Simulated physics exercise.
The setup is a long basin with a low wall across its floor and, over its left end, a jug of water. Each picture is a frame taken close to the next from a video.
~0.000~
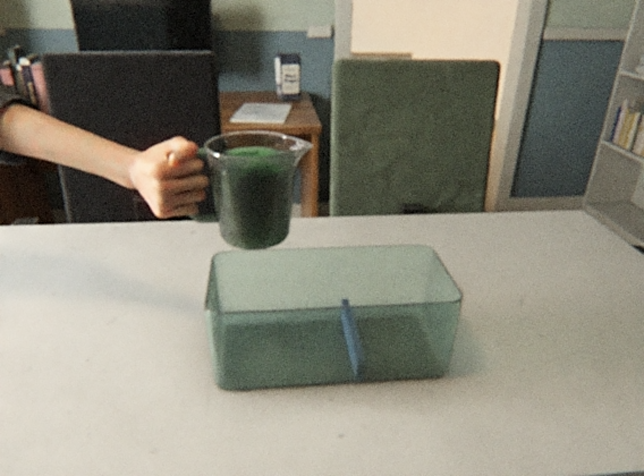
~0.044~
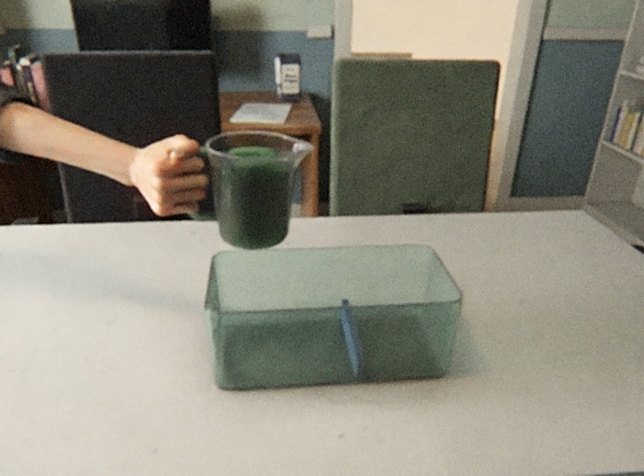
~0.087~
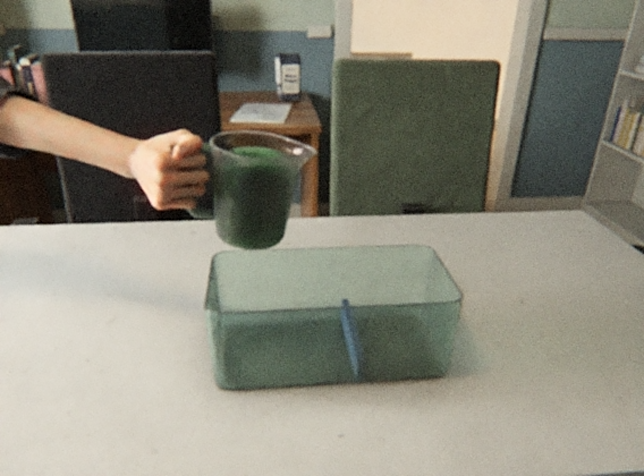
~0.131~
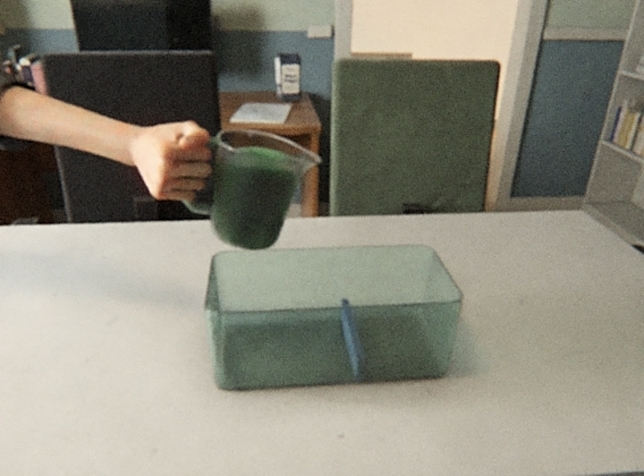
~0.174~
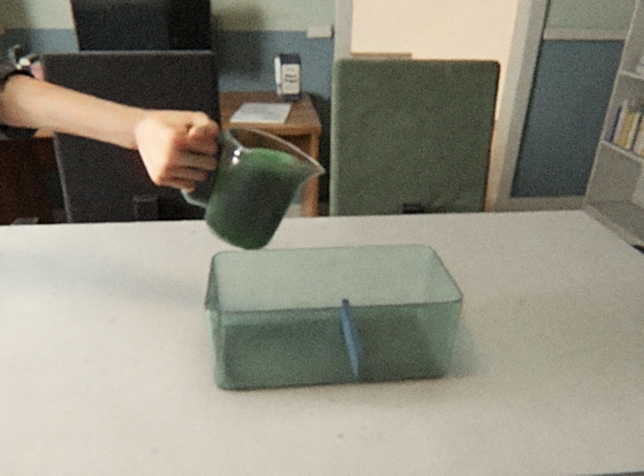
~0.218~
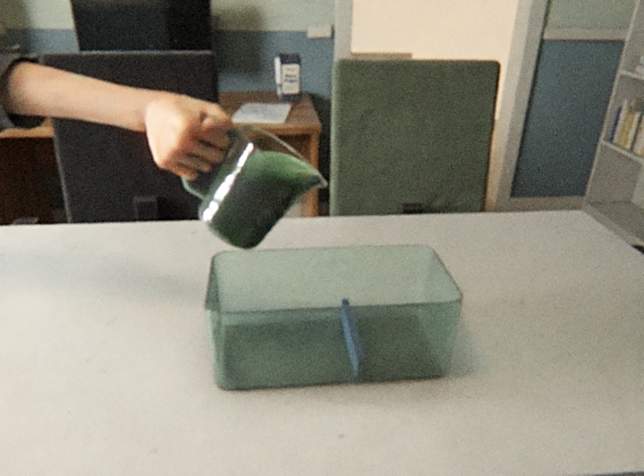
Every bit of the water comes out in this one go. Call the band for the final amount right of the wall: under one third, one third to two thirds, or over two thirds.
Band: One third to two thirds.
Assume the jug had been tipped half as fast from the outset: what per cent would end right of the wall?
About 60 per cent.
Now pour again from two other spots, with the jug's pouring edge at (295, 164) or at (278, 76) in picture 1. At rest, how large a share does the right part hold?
10 %, then 20 %.
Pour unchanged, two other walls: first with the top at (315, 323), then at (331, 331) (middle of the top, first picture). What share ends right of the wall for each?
Try 1: Some 95 %; try 2: 85 %.
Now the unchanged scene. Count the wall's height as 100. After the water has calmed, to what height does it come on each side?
Left about 30, right about 50.
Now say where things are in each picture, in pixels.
In the first frame, it leans 0°; its right rim is at (313, 145); the water meets the walls at (210, 158) and (295, 157); the long basin's rim runs from (209, 281) to (447, 272); the wall's top is at (352, 327).
In the second frame, it leans 2°; its right rim is at (314, 147); the water meets the walls at (211, 158) and (296, 158).
In the third frame, it leans 6°; its right rim is at (317, 151); the water meets the walls at (214, 156) and (298, 160).
In the fourth frame, it leans 13°; its right rim is at (322, 159); the water meets the walls at (218, 155) and (302, 162).
In the fifth frame, it leans 23°; its right rim is at (326, 170); the water meets the walls at (219, 166) and (311, 166).
In the sixth frame, it leans 34°; its right rim is at (328, 184); the water meets the walls at (218, 176) and (320, 172).
A moment on, the jug is tipped on its side and 53 per cent is still to pour, 6 is left of the wall and 17 right of it.
Next, the jug is tipped right over and 13 per cent is still to pour, 37 is left of the wall and 36 right of it.
Then the jug is tipped right over and 2 per cent is still to pour, 49 is left of the wall and 46 right of it.
Later the jug is tipped right over and 0 per cent is still to pour, 52 is left of the wall and 46 right of it.
In the end 52 per cent lies left of the wall, 46 right of it and 1 outside.
